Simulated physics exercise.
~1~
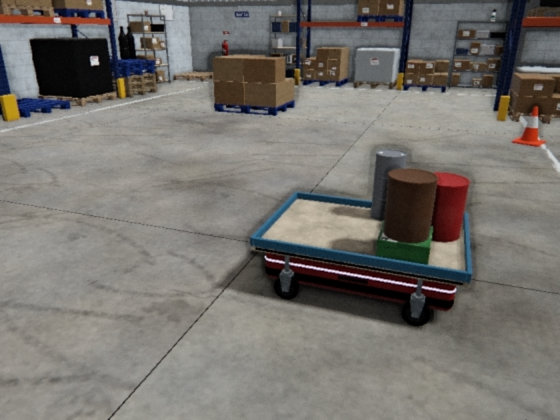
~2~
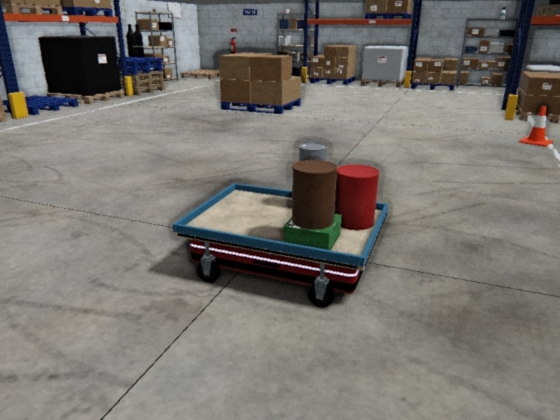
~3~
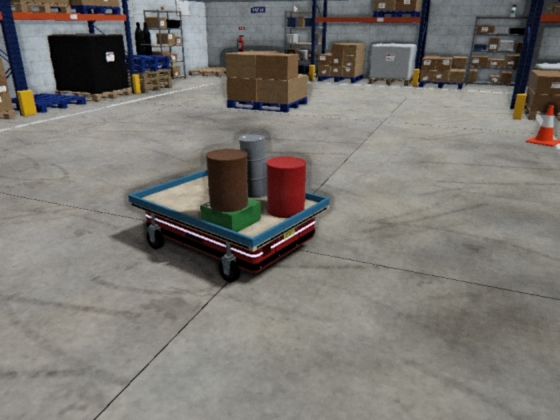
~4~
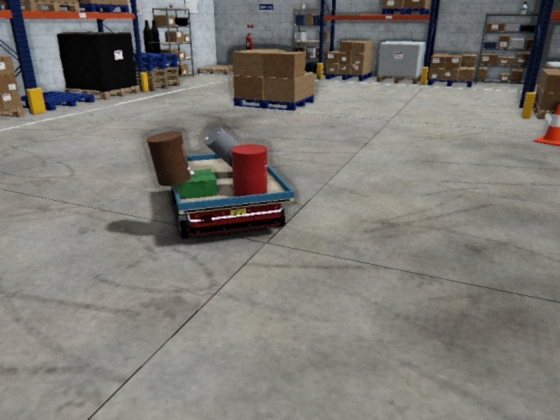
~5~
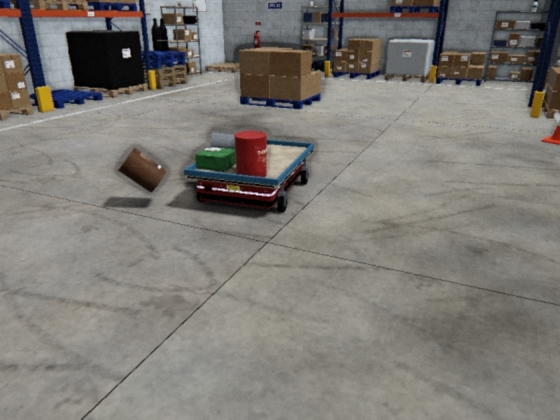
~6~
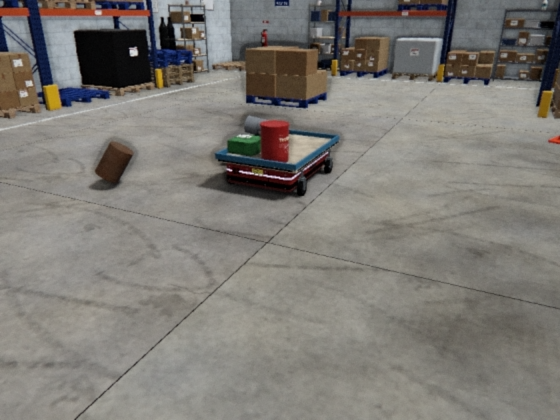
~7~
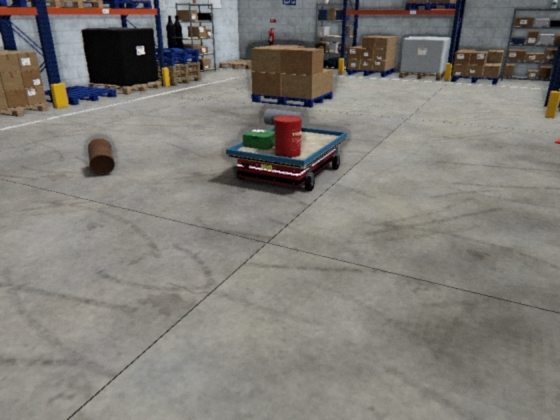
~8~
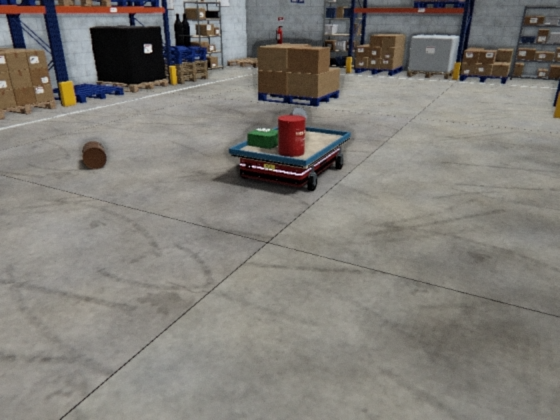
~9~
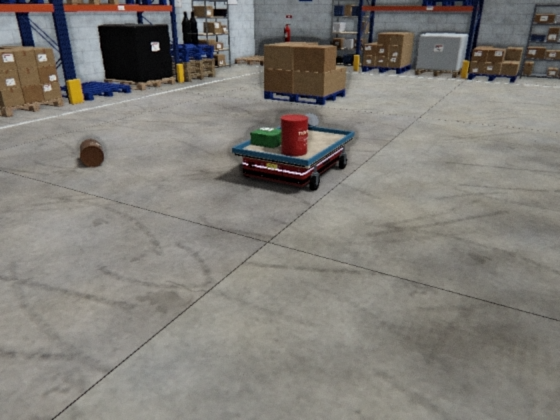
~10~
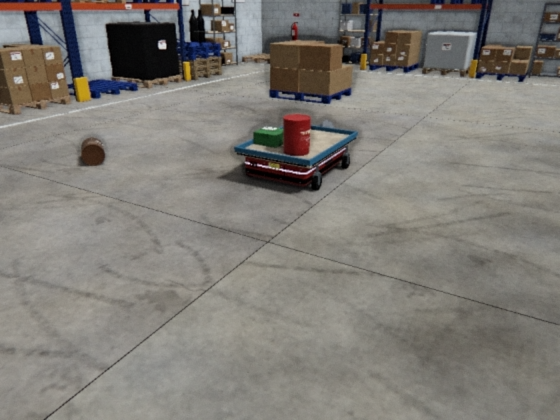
A flat cart carrying a green box and brown, red and grey cylinders rolled left across a warehouse floor and turned sharply away, tipping the brown one off and toppling the grey, which later left the deck, while the red stayed upright beside the box.
